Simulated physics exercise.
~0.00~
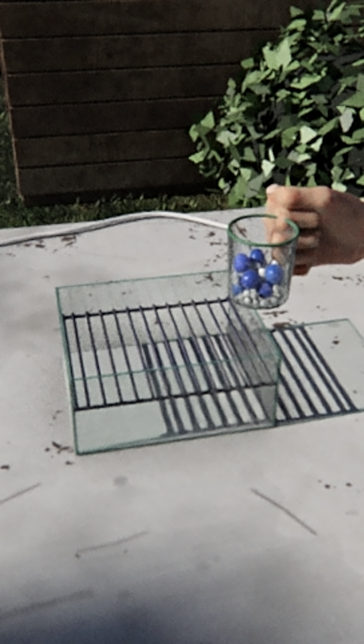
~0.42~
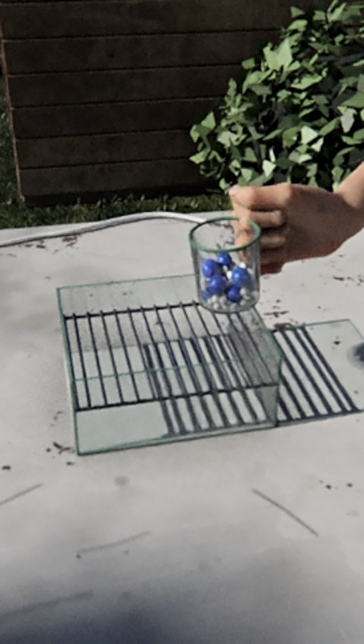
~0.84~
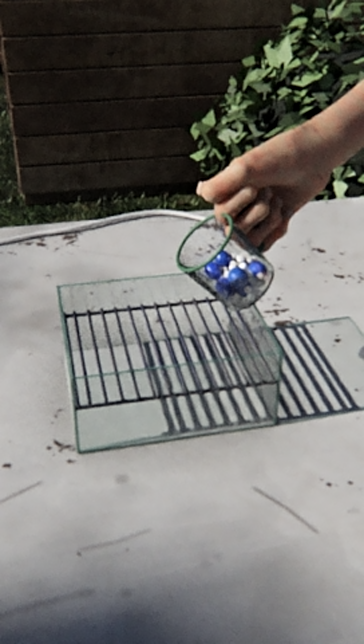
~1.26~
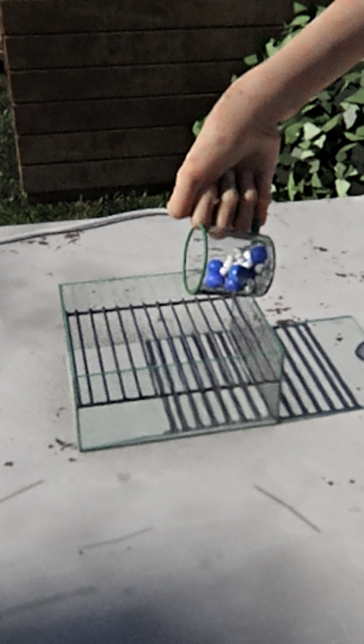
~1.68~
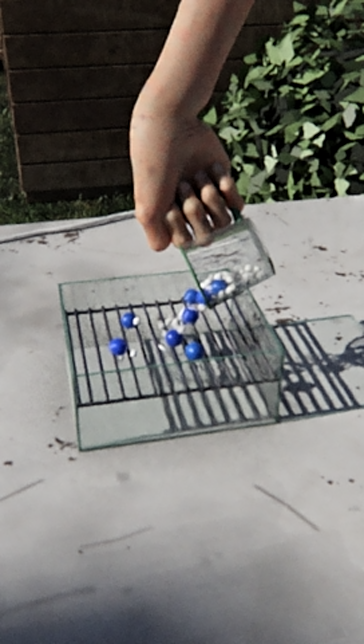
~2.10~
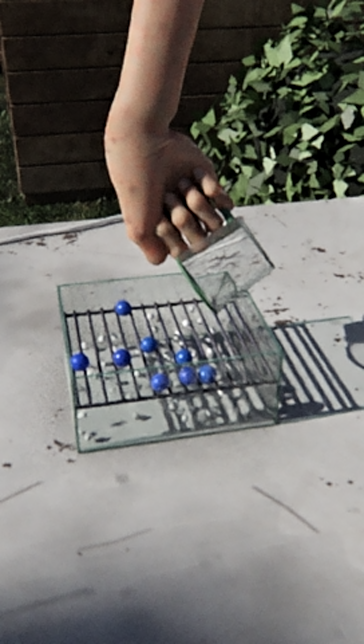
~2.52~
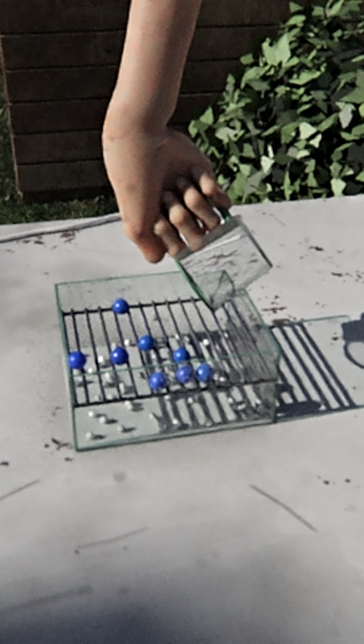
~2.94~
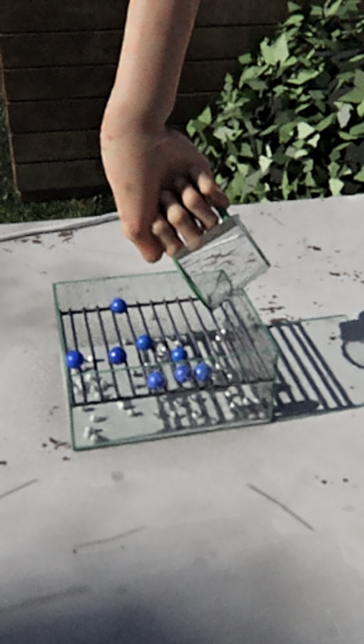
A hand tips a clear cup; white bits fall through the wires, blue balls stay on top.
